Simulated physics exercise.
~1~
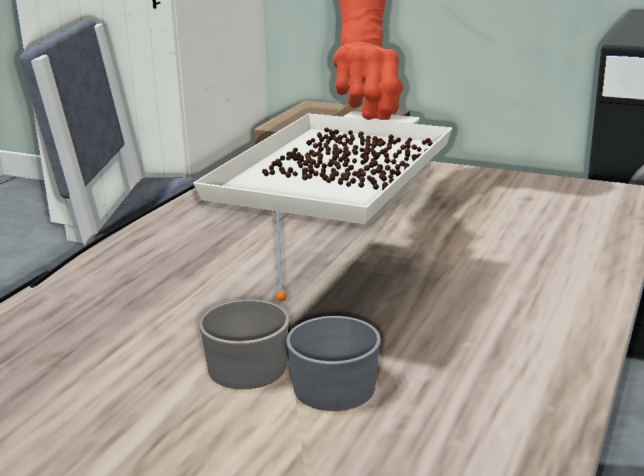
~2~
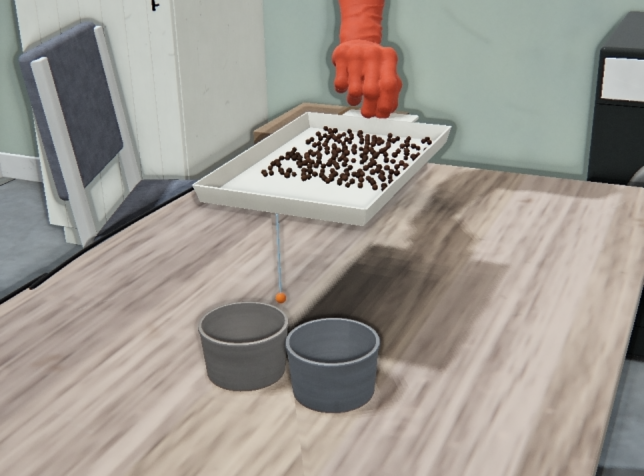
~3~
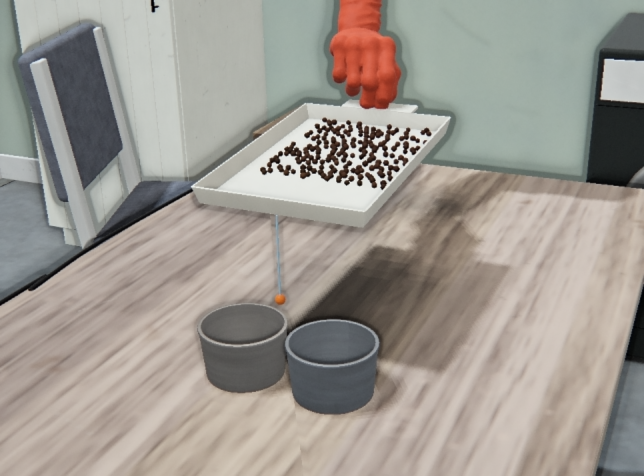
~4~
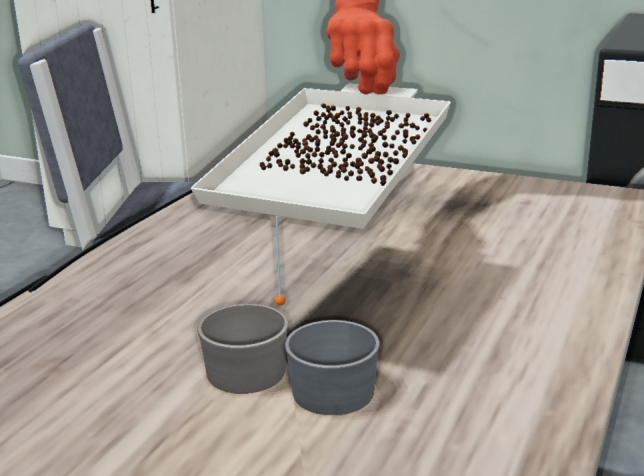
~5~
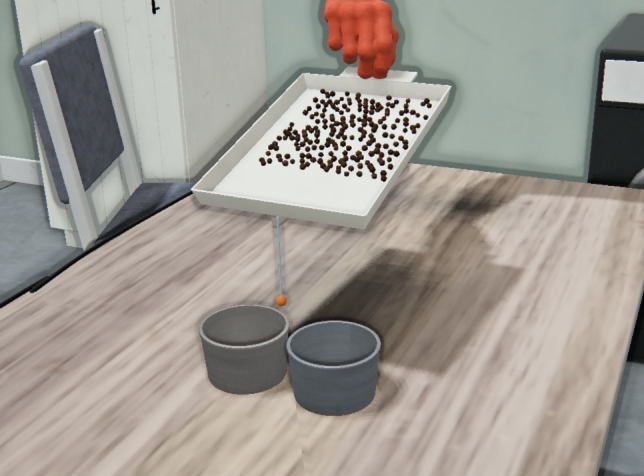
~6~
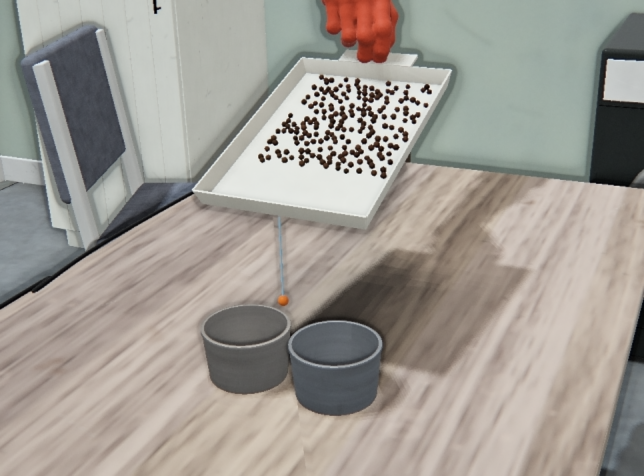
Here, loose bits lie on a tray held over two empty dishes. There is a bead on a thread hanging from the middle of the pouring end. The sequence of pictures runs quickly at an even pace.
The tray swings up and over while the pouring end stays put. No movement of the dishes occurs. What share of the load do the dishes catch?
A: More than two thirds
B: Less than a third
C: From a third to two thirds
More than two thirds.
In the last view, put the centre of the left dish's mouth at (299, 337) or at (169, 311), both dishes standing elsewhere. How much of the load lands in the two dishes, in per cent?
About 60 per cent, then about 40 per cent.
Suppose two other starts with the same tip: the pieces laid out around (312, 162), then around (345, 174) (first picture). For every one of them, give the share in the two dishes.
You'd get near 70 percent first and near 80 percent next.
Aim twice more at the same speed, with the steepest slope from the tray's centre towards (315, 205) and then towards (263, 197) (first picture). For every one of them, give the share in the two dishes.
Roughly 90 per cent, and 40 per cent.
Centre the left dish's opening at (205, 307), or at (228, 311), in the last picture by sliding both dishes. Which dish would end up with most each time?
On the first try it would be the one on the right, and on the second the one on the right.
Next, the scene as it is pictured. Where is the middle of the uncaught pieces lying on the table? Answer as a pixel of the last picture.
Centre: Roughly (219, 446).
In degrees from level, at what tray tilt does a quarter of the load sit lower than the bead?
That happens at around 100°.
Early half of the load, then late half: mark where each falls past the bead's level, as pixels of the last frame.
First around (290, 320), afterwards around (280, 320).
Soon after the last picture, tray tipped steeply; most on the tray; a small part in the right dish; a stray few in the left dish; a stray few outside both; a small part in the air.
A little later, tray tipped past a quarter turn; about a third on the tray; a small part in the right dish; a small part in the left dish; a small part outside both; about a quarter in the air.
Later still, tray tipped past a quarter turn; about half in the right dish; about a third in the left dish; about a quarter outside both.
At rest, tray tipped past a quarter turn; about half in the right dish; about a third in the left dish; about a quarter outside both.
